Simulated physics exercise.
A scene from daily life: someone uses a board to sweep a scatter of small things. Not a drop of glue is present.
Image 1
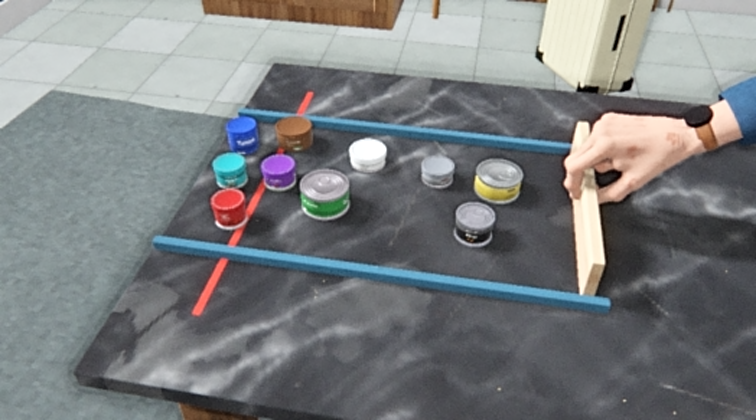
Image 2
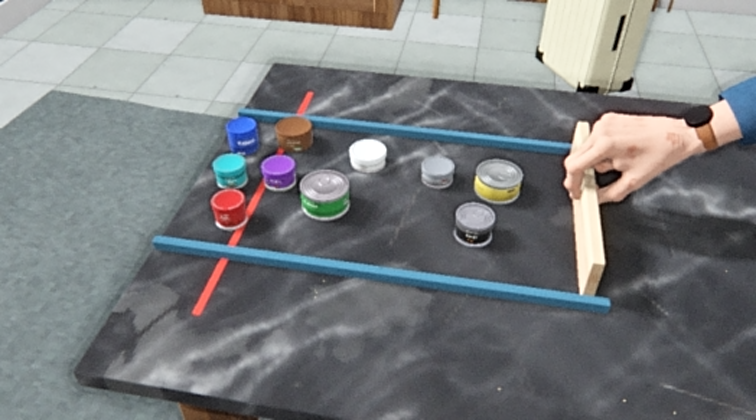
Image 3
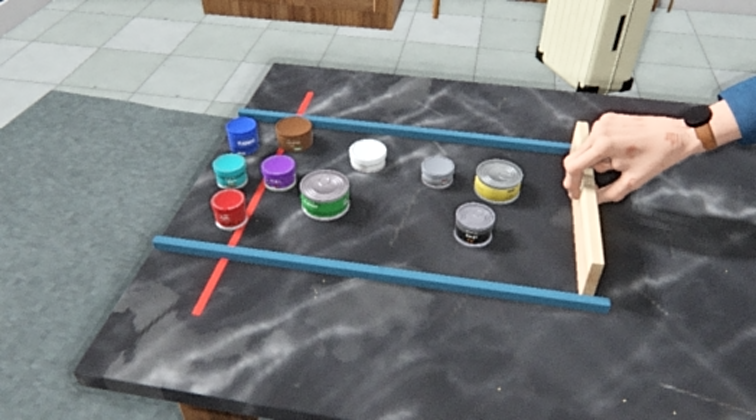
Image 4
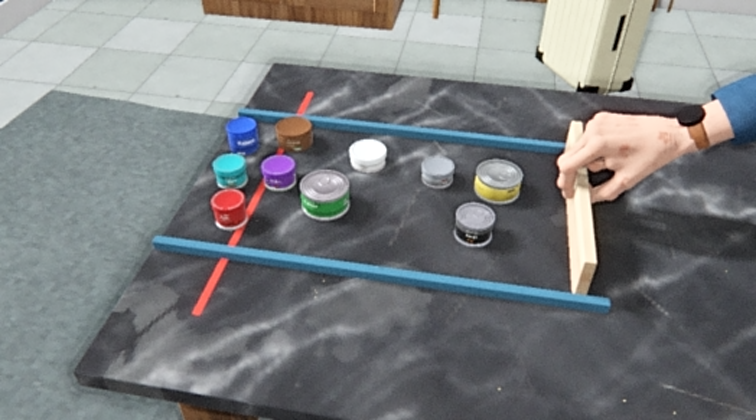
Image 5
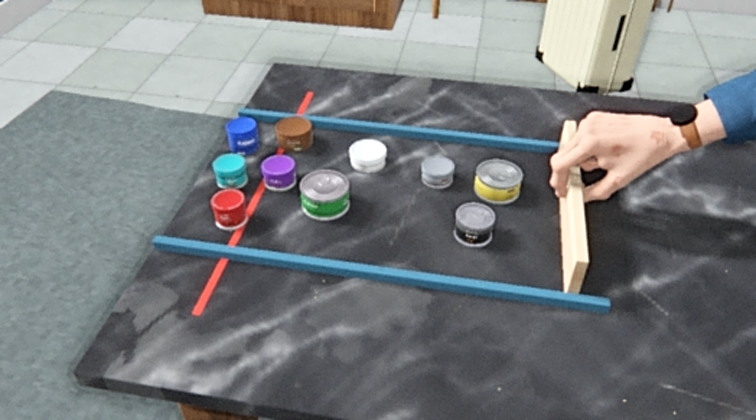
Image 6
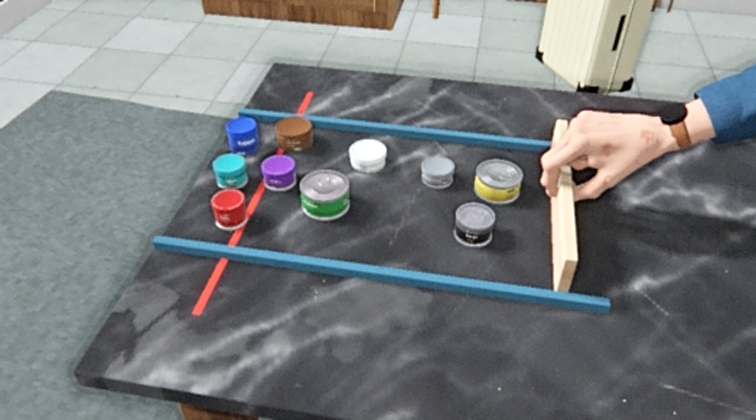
At first, a hand holds a wooden board upright at the right end of two blue rails on a dark marbled table, with small colorful tubs scattered to its left around a red strip. Then the hand slides the board slightly leftward between the rails, while the tubs stay still, untouched.
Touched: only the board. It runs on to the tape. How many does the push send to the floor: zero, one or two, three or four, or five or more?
The tally of drops is under three, yet not nought.
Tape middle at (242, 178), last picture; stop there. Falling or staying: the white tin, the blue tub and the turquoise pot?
The white tin? It is safe. The blue tub? It does not stay. The turquoise pot? It does not stay.
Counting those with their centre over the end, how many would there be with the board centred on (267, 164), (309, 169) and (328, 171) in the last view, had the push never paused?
First 2, then 0, finally 0.
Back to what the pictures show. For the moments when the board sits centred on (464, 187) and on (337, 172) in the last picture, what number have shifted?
At the first point the count is 3, at the second it's 7.
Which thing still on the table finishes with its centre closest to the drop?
Ending up nearest is the purple tin.
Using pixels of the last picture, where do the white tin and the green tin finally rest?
Roughly (271, 131) for the first and roughly (212, 177) for the second.
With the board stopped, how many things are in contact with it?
3 are in contact with it.
Soon after, none off yet; blue tub at rest near (243, 136); turquoise pot at rest near (231, 172); red tin at rest near (230, 210).
By the end, the number that fall off is one or two; fallen, turquoise pot and blue tub.
